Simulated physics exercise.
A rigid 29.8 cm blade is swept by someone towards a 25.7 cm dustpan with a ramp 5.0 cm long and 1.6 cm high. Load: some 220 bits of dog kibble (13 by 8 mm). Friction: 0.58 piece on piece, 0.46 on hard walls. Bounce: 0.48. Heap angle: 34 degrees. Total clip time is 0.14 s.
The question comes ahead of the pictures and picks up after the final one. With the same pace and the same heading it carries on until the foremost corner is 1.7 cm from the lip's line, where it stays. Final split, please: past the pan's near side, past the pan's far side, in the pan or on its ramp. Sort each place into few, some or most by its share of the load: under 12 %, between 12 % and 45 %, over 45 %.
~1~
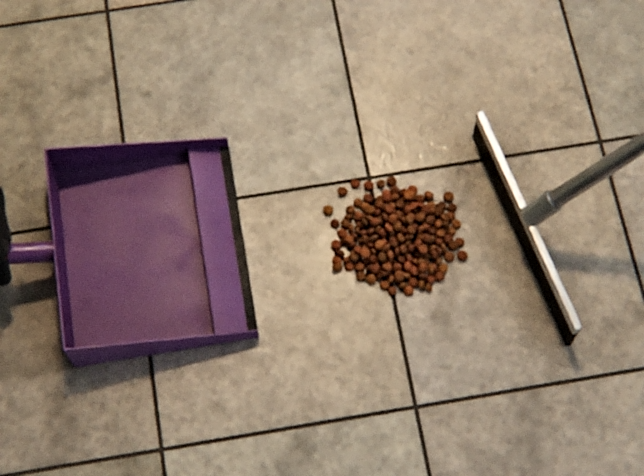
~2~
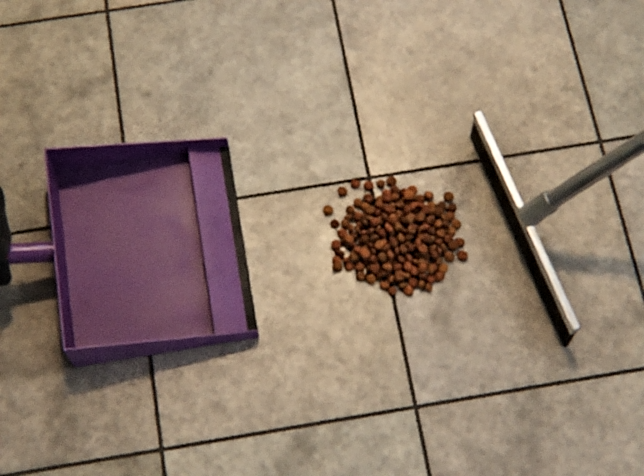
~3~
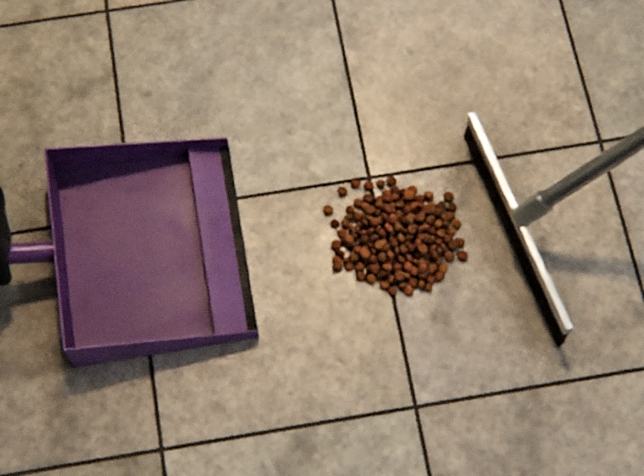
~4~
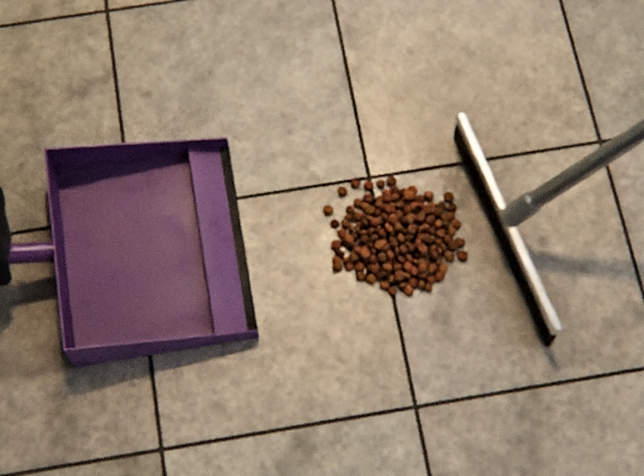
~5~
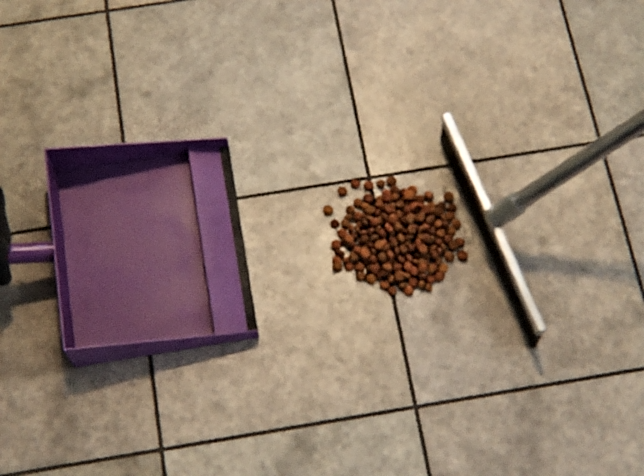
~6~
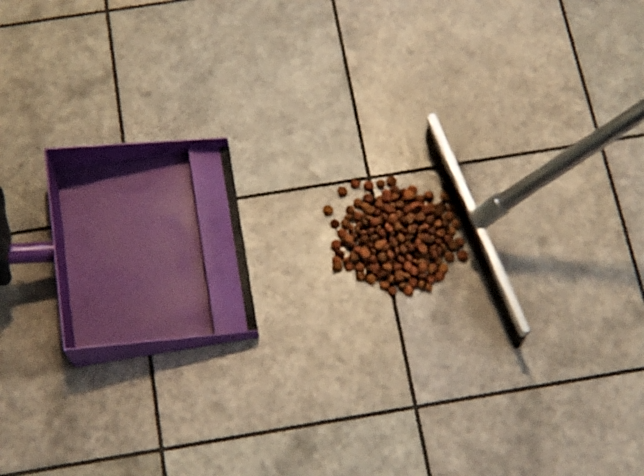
Shares: Past the pan's near side: Few; past the pan's far side: Few; in the pan or on its ramp: Some.
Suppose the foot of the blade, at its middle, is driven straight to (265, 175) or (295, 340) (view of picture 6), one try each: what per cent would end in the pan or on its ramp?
I'd expect around 5 percent, then around 35 percent.
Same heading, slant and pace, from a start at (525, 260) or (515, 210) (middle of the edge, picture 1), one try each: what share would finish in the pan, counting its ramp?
First try about 30 per cent, second about 15 per cent.
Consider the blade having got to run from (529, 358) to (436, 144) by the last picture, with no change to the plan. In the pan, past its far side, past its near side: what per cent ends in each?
That ends as pan 30, far 0, and near 30.
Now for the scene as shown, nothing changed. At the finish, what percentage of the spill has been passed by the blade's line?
I'd say close to 0 per cent.
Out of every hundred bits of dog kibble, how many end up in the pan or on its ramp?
Some 25 per cent.
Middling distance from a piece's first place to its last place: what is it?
I'd say close to 18 cm.
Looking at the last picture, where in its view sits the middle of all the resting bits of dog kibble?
Roughly (255, 258).
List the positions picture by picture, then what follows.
Blade from (576, 329) to (480, 119), moved 0.0 cm, 0 of the pieces shifted so far; middle of the pieces at (399, 238); pan at (139, 255), in the first frame.
Blade from (573, 329) to (478, 119), moved 0.3 cm, 0 of the pieces shifted so far; middle of the pieces at (399, 238), in the second frame.
Blade from (567, 330) to (472, 119), moved 1.1 cm, 0 of the pieces shifted so far; middle of the pieces at (399, 238), in the third frame.
Blade from (555, 330) to (461, 120), moved 2.4 cm, 0 of the pieces shifted so far; middle of the pieces at (399, 238), in the fourth frame.
Blade from (540, 331) to (446, 121), moved 4.2 cm, 0 of the pieces shifted so far; middle of the pieces at (399, 238), in the fifth frame.
Blade from (524, 332) to (431, 121), moved 6.1 cm, 1 of the pieces shifted so far; middle of the pieces at (399, 238); pan at (139, 255), in the sixth frame.
Then, 0.19 s after the last picture, middle of the blade 16 cm from the lip; 0 % over the lip, far side 0 %, near side 0 %.
Then, 0.31 s after the last picture, middle of the blade 8 cm from the lip; 0 % over the lip, far side 0 %, near side 5 %.
Then, 0.57 s after the last picture, middle of the blade 4 cm from the lip; 25 % over the lip, far side 0 %, near side 10 %.
In the end, near side 10 %, far side 0 %, pan 25 %, in front of the lip or behind the blade 65 %.
